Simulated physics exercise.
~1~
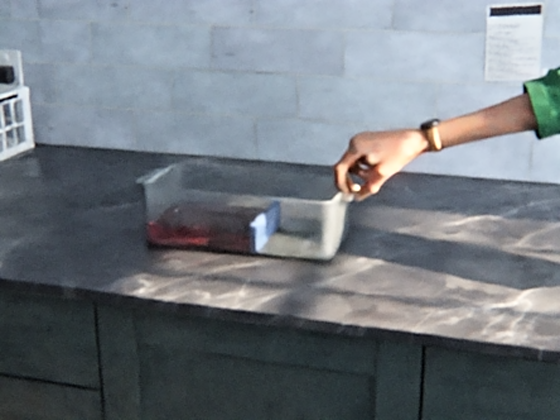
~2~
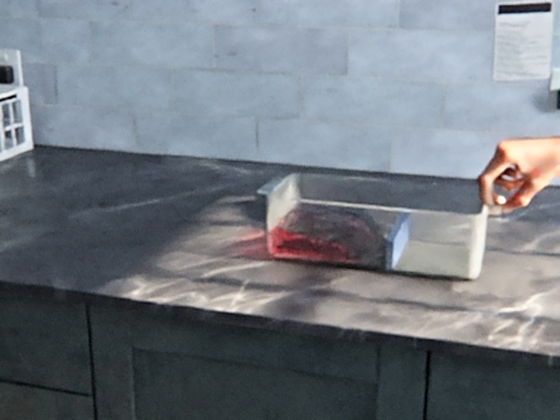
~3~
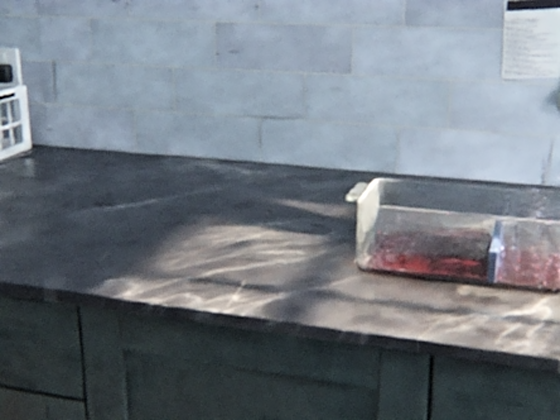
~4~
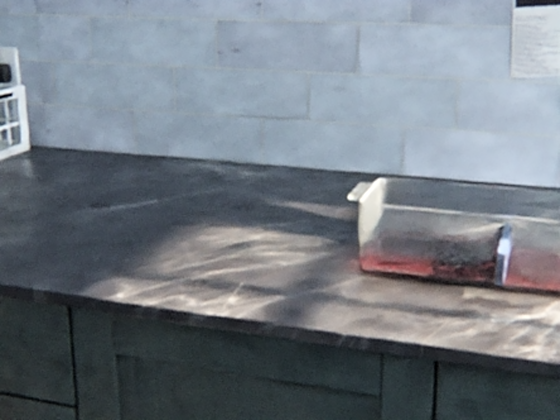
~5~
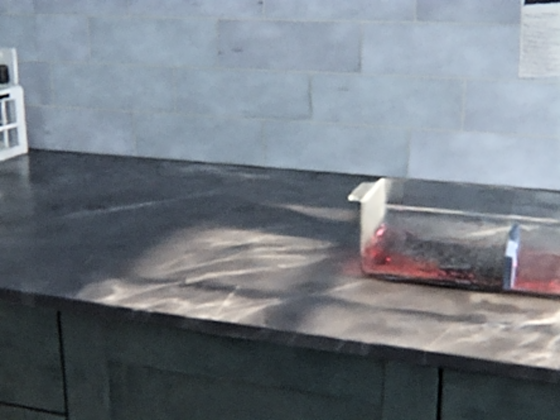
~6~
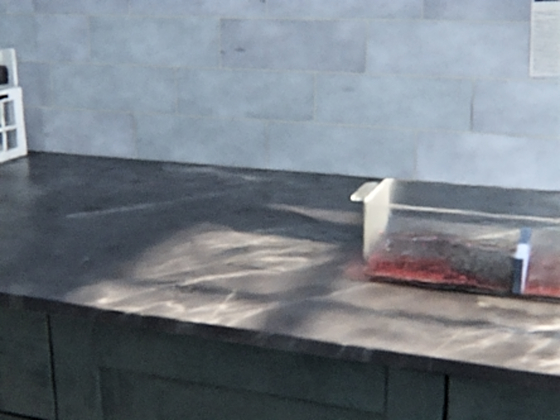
In the video, a hand pulls a clear divided tub rightwards across a dark countertop, with red liquid in its left part. The liquid sloshes and some crosses the blue divider, and the tub stops at the right edge of view with red liquid on both sides.
